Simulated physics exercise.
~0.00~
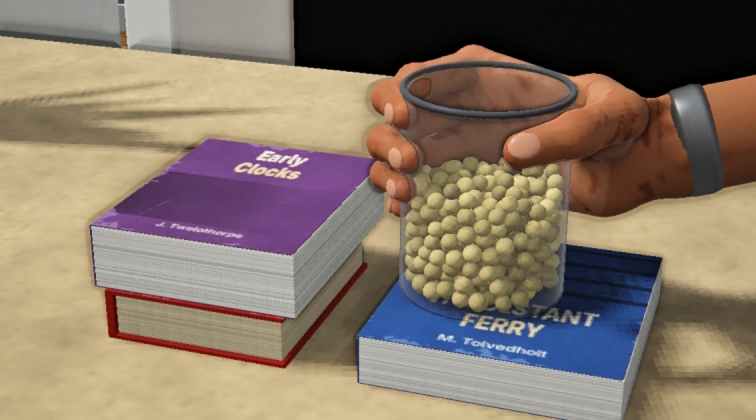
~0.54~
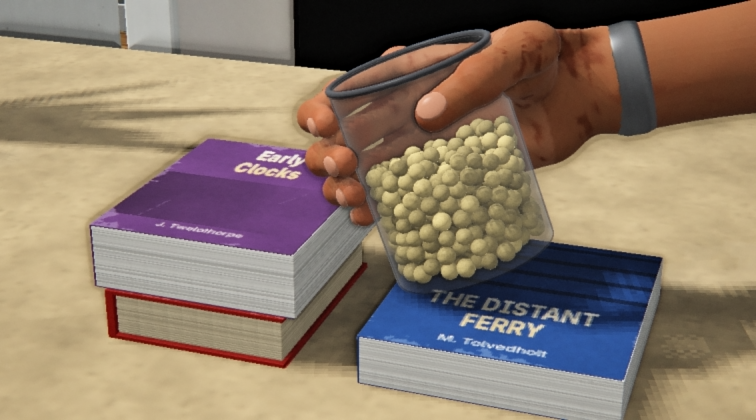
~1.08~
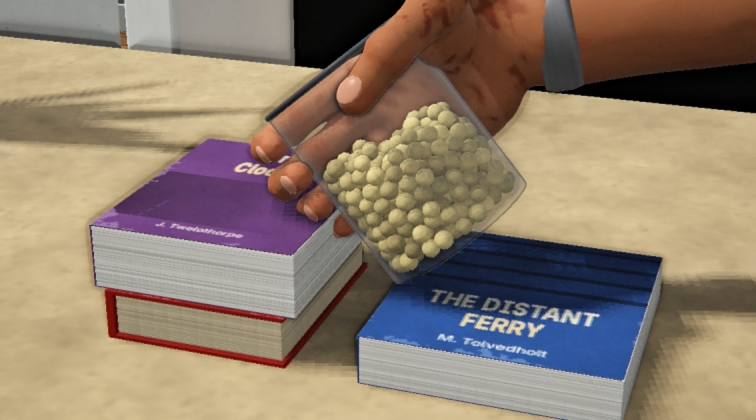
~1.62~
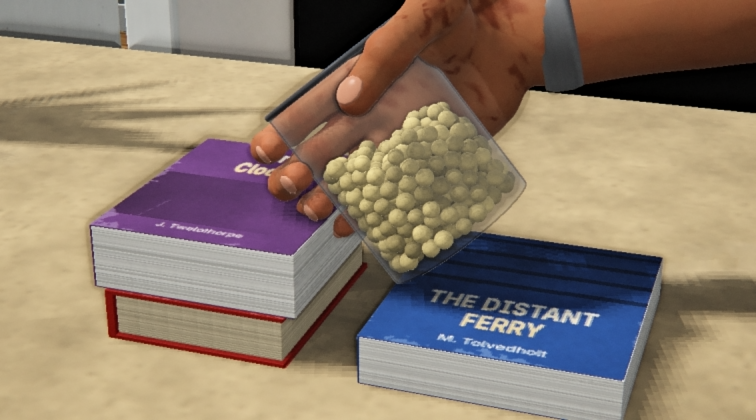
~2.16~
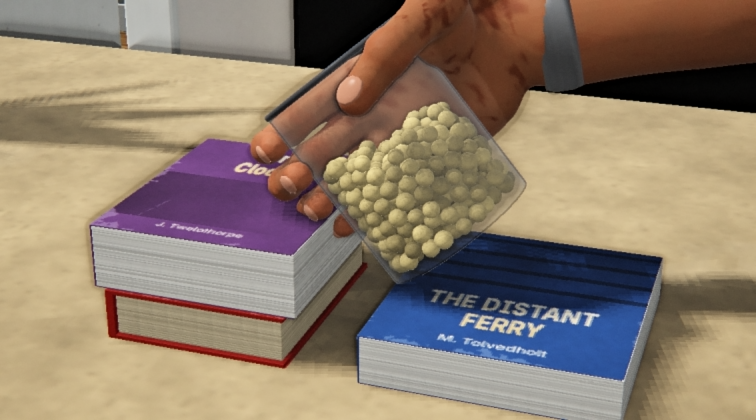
On a tabletop, a hand lifting a clear tumbler of pale beads, tilting it left against stacked books, all beads staying inside.
